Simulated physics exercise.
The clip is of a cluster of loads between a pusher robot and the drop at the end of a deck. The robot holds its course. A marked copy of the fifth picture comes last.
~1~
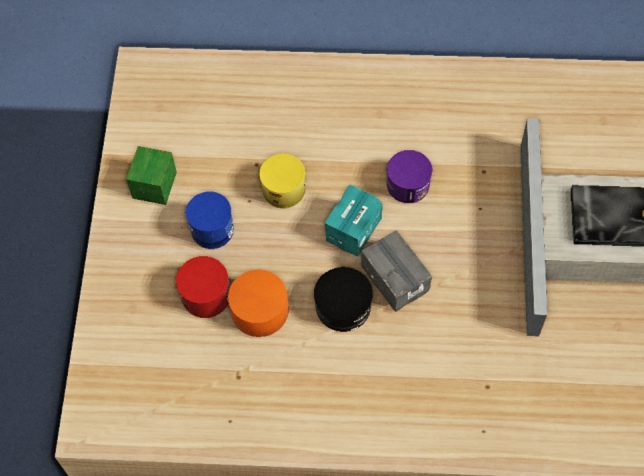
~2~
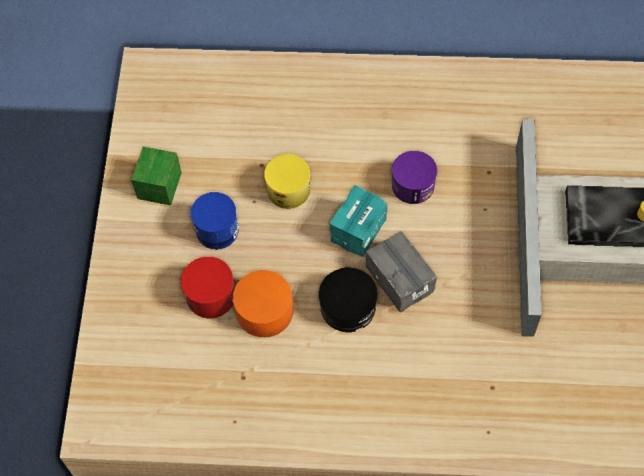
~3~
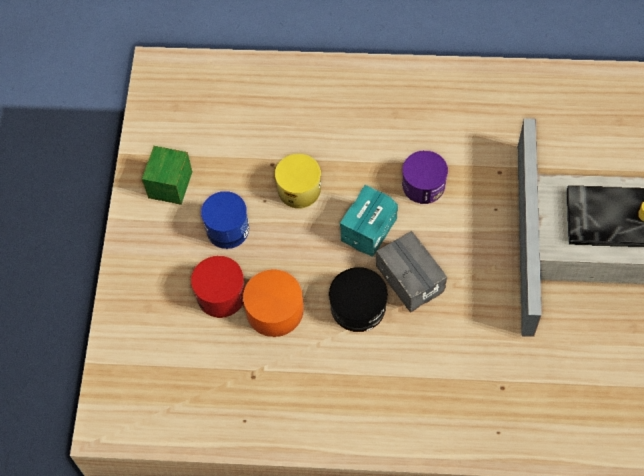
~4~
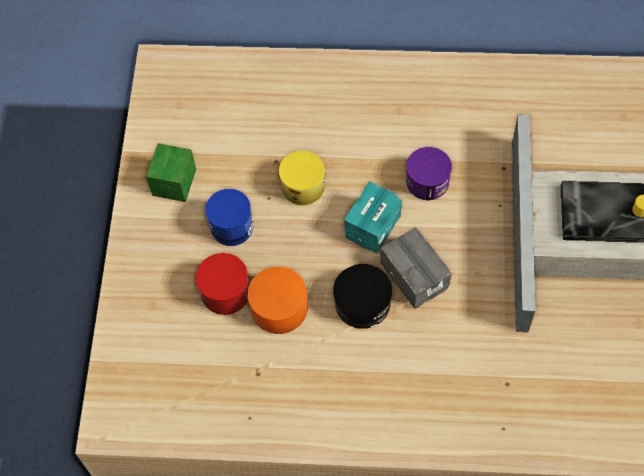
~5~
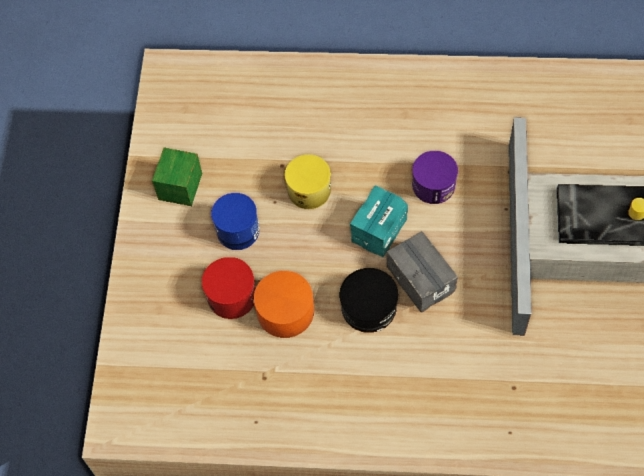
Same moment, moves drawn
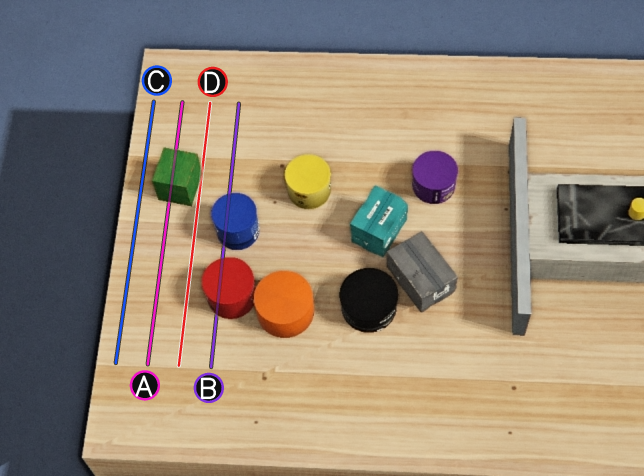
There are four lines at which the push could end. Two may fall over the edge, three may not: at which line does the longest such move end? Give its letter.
Up to line D.
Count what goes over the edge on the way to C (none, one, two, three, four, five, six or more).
By then, six or more.
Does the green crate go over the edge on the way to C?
Yes.
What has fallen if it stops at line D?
The green crate goes over.
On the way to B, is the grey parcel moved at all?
Yes.
On the marked copy, A at (166, 226); B at (226, 228); C at (136, 225); D at (195, 227).
Taking D. A third of the way, robot (477, 210); red pail (223, 286); orange canister (271, 308).
Two thirds of the way, robot (359, 206); red pail (183, 275); orange canister (188, 325).
When it is over, robot (267, 204); green crate over the edge; orange canister (105, 343); one fallen.
As for the rest, A drops five; B is within the limit but short; C drops nine.
